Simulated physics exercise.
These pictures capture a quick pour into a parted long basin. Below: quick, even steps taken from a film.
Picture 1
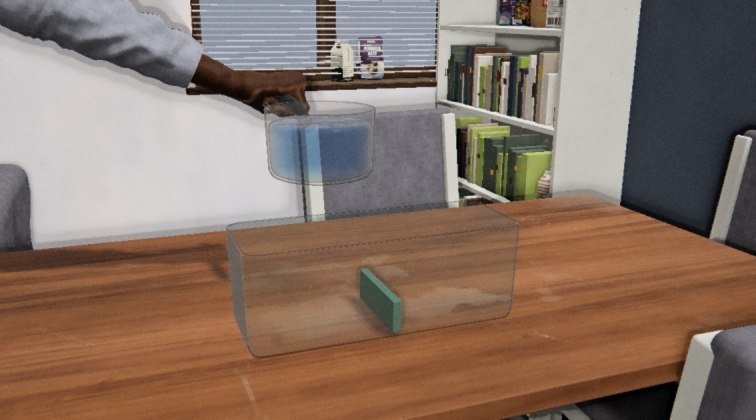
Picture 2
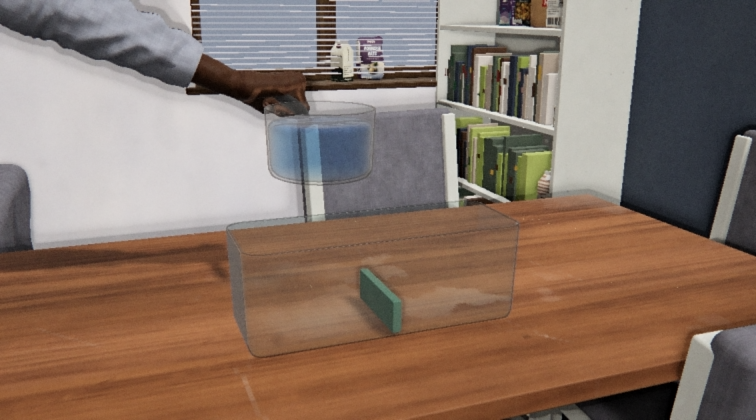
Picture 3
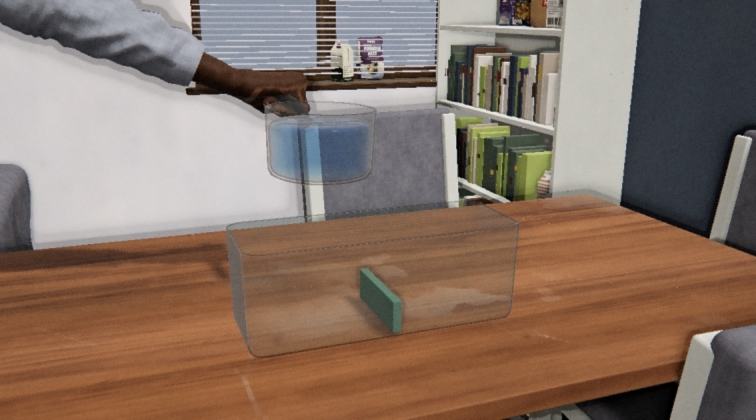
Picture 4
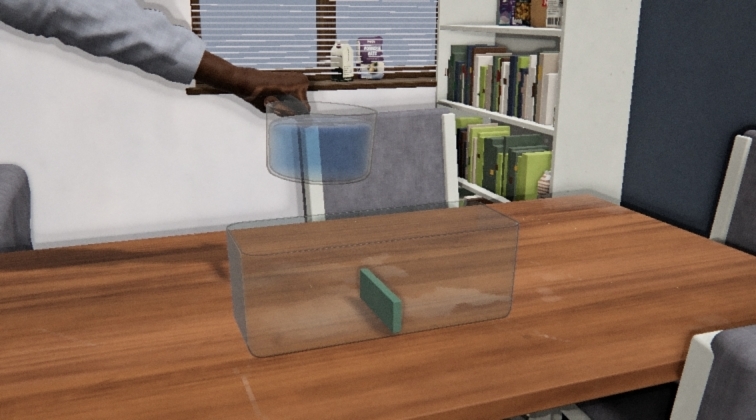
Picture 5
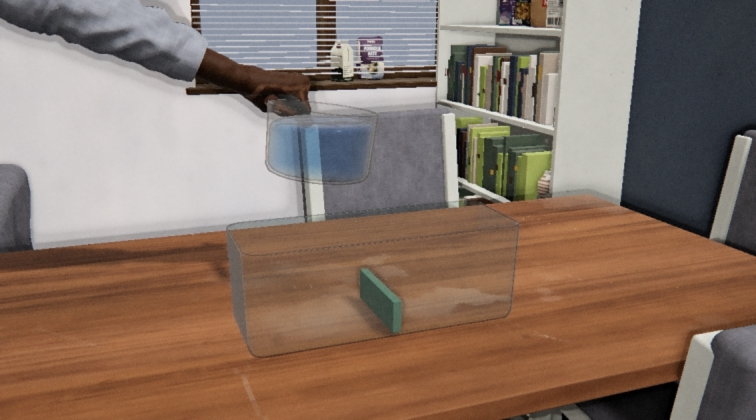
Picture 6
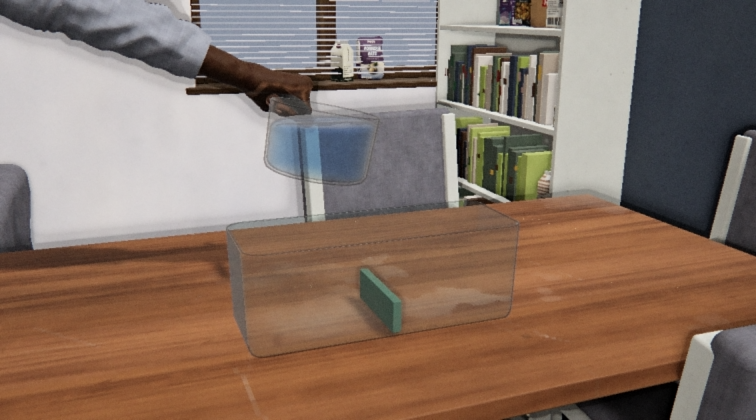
A dark-skinned hand in a light blue sleeve reaches in from the upper left, seen from slightly above a wooden table in a room with grey chairs, a window with blinds and a bookshelf. It holds a clear container of blue liquid above a long transparent basin with a green divider inside. The container stays level, then tilts slightly to the right, while the camera remains still.
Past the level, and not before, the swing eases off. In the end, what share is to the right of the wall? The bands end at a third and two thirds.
Most likely beyond two thirds will rest right of the wall.
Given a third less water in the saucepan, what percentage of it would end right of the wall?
Some 95 parts in a hundred, give or take.
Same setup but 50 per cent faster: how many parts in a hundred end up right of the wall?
It comes to some 90 in a hundred.
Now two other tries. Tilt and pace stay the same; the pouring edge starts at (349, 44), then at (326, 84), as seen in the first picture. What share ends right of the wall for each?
The first start yields 85 per cent, the second 55 per cent.
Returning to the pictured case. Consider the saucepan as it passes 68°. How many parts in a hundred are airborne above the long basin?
It comes to 25 per cent or so.
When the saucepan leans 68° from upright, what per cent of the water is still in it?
I'd reckon near 65 percent is still held at that tilt.
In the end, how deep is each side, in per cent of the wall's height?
Once it settles, the left reaches around 0 and the right around 80.
A moment on, the saucepan is tipped part way and 65 per cent is still to pour, 0 is left of the wall and 10 right of it.
Next, the saucepan is tipped right over and 12 per cent is still to pour, 3 is left of the wall and 76 right of it.
Then the saucepan is tipped right over and 0 per cent is still to pour, 6 is left of the wall and 93 right of it.
Later the saucepan is tipped right over and 0 per cent is still to pour, 7 is left of the wall and 93 right of it.
At rest 7 per cent lies left of the wall, 93 right of it and 0 outside.
